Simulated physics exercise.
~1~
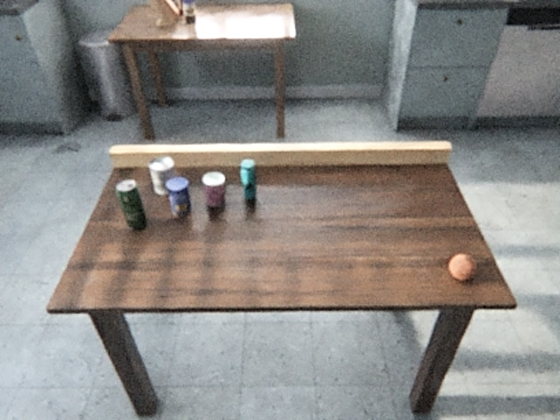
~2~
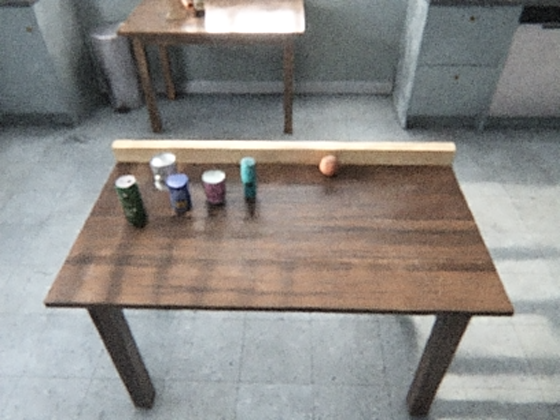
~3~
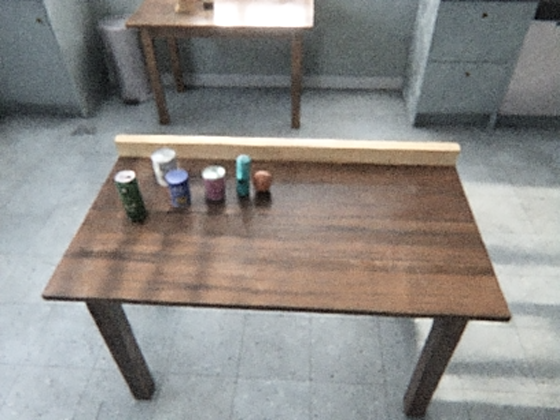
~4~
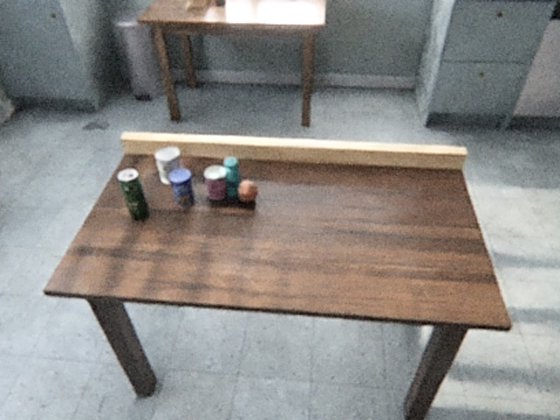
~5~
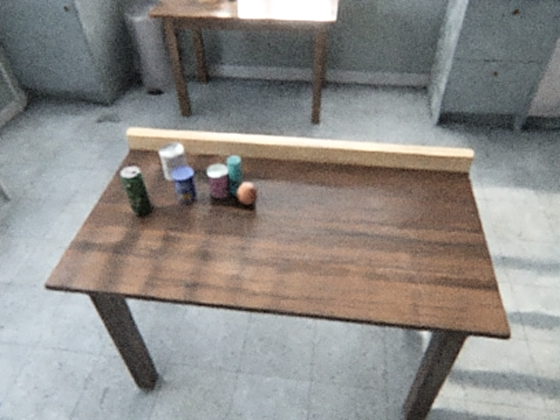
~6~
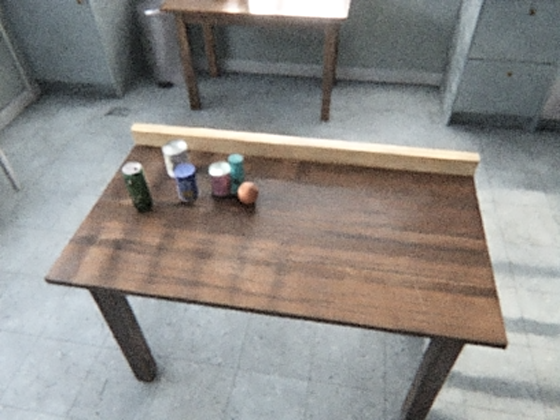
An orange ball shot across a wooden table, bounced off the raised strip along the back edge and bumped a turquoise container, which slid slightly left and stayed upright, while the nearby cans and tins stayed put and the ball stopped beside them.
